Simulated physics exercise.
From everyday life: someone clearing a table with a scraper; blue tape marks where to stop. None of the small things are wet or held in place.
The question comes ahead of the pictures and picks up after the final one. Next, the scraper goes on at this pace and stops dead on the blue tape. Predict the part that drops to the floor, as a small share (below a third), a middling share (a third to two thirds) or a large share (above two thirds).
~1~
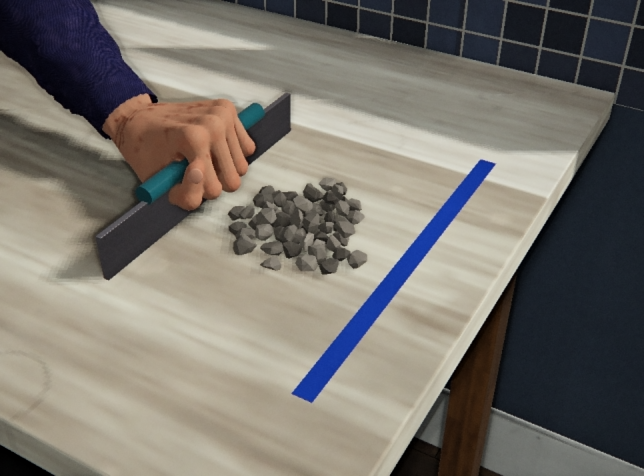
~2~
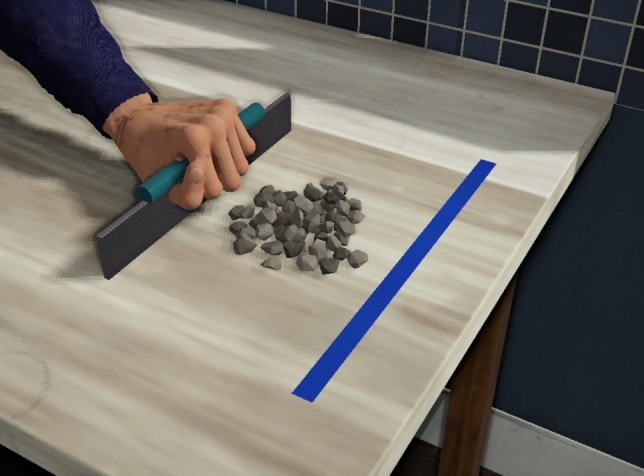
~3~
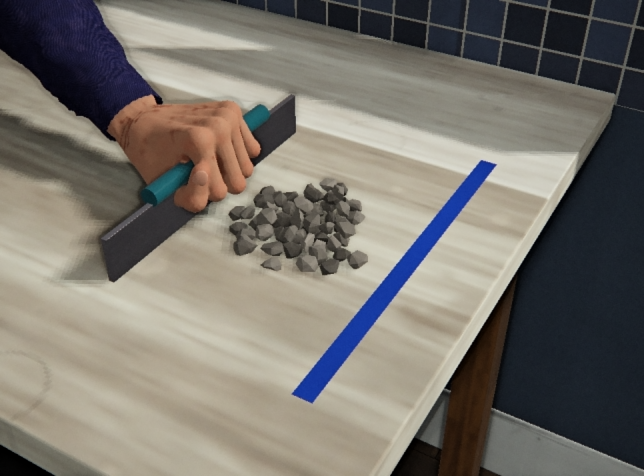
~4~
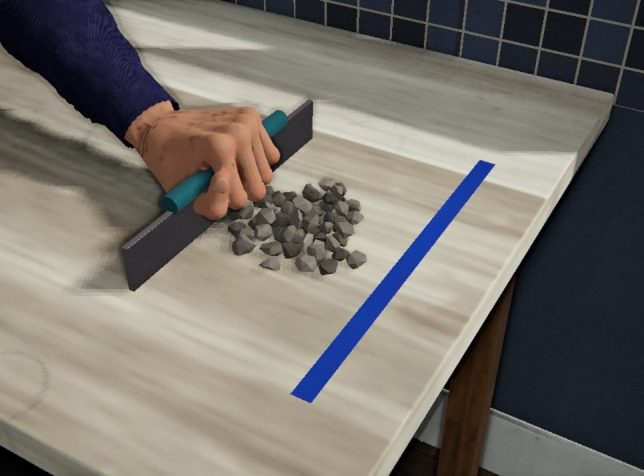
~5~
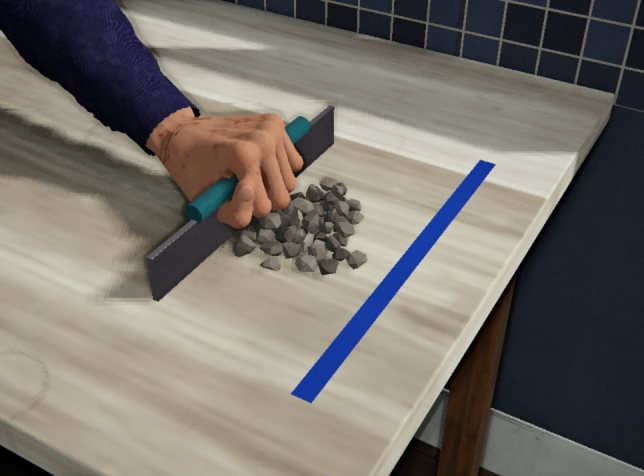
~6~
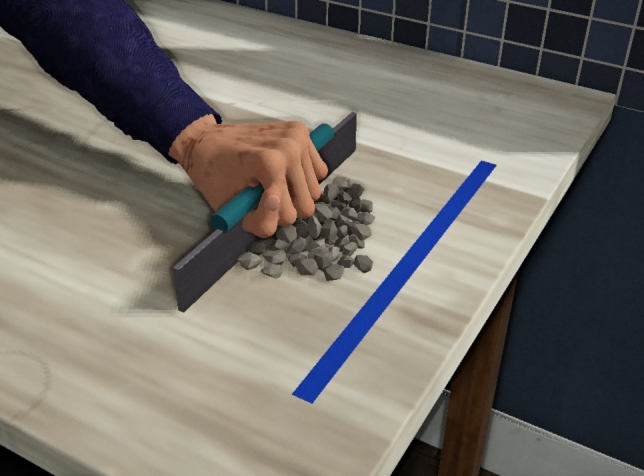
A small share.
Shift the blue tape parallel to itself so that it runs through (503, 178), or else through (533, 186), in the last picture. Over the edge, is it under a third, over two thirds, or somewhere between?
First try: Between a third and two thirds; second try: Over two thirds.
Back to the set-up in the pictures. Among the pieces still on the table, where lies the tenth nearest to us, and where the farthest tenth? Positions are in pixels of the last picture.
Near tenth (391, 331), far tenth (465, 224).
Soon, scraper still moving, near (350, 204); heap all on the table, its front near (430, 293).
A while on, scraper stopped at the blue tape; heap a small part over the edge.
Towards the end, scraper stopped at the blue tape; heap about a quarter over the edge.
Finally, scraper stopped at the blue tape; heap about a quarter over the edge.
